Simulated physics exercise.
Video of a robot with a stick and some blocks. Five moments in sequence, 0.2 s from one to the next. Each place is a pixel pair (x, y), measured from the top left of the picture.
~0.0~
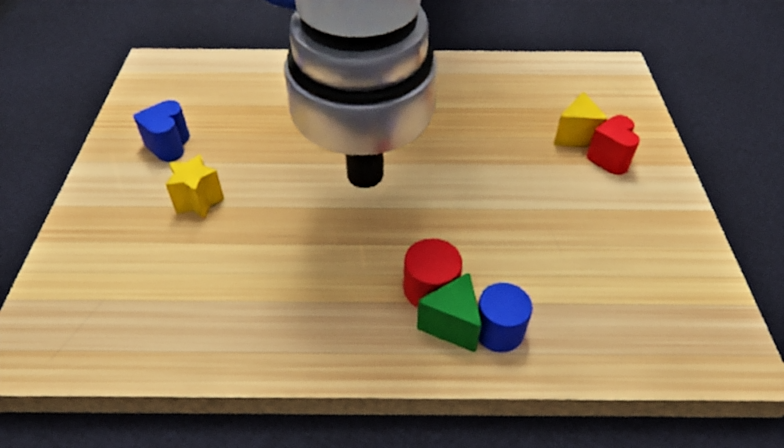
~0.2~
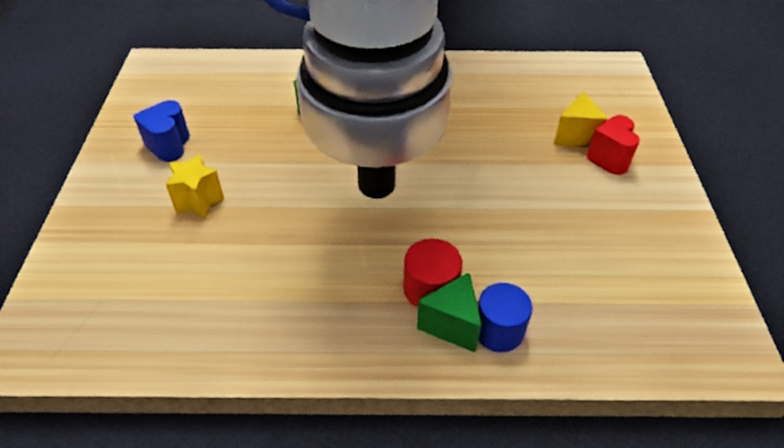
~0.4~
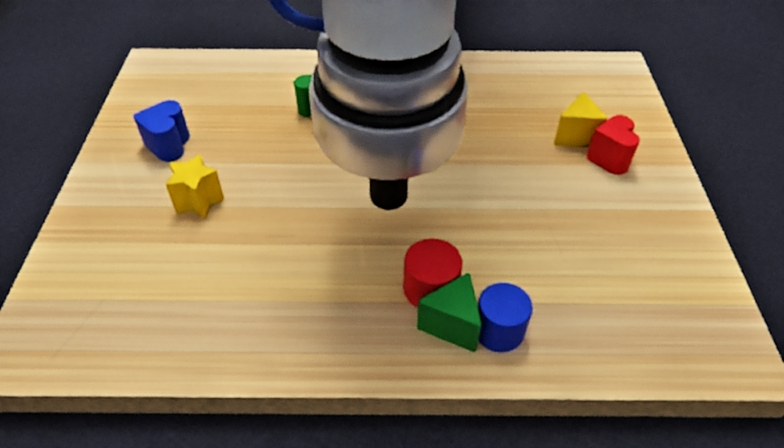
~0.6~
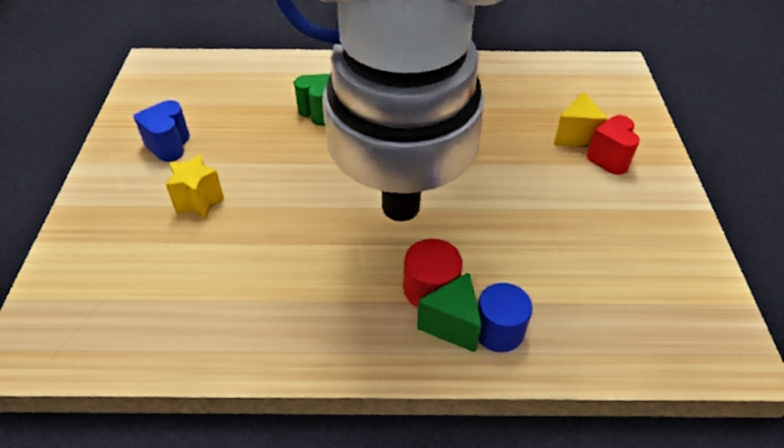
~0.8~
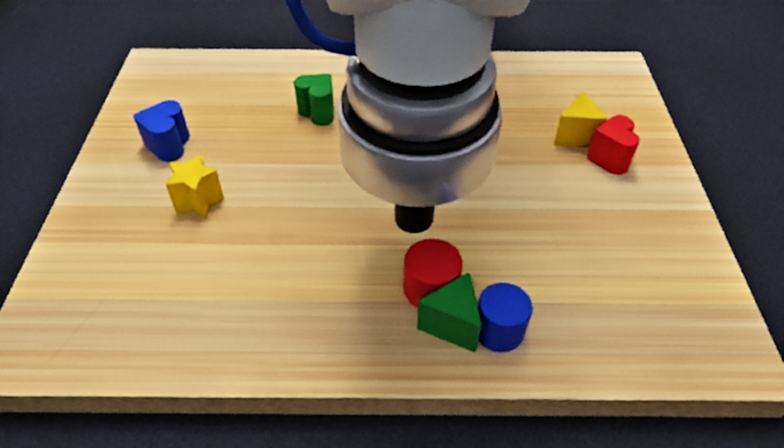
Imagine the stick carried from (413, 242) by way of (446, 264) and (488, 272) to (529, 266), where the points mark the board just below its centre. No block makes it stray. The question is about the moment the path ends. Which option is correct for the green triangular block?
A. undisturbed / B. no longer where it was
B - no longer where it was.
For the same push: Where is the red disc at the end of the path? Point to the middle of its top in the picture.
The point I'd pick in the picture is (451, 278).
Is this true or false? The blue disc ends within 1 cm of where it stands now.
My answer: True.
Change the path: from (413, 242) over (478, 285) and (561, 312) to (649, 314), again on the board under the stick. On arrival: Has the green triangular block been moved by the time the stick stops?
Yes - that is the case.
What follows on the original path. One third of the way, stick at (450, 243); red disc at (444, 275); green triangular block at (461, 318).
Two thirds of the way, stick at (492, 251); red disc at (451, 278); green triangular block at (462, 324).
At the end, stick at (535, 245); red disc at (451, 278); green triangular block at (462, 324); blue disc unmoved.
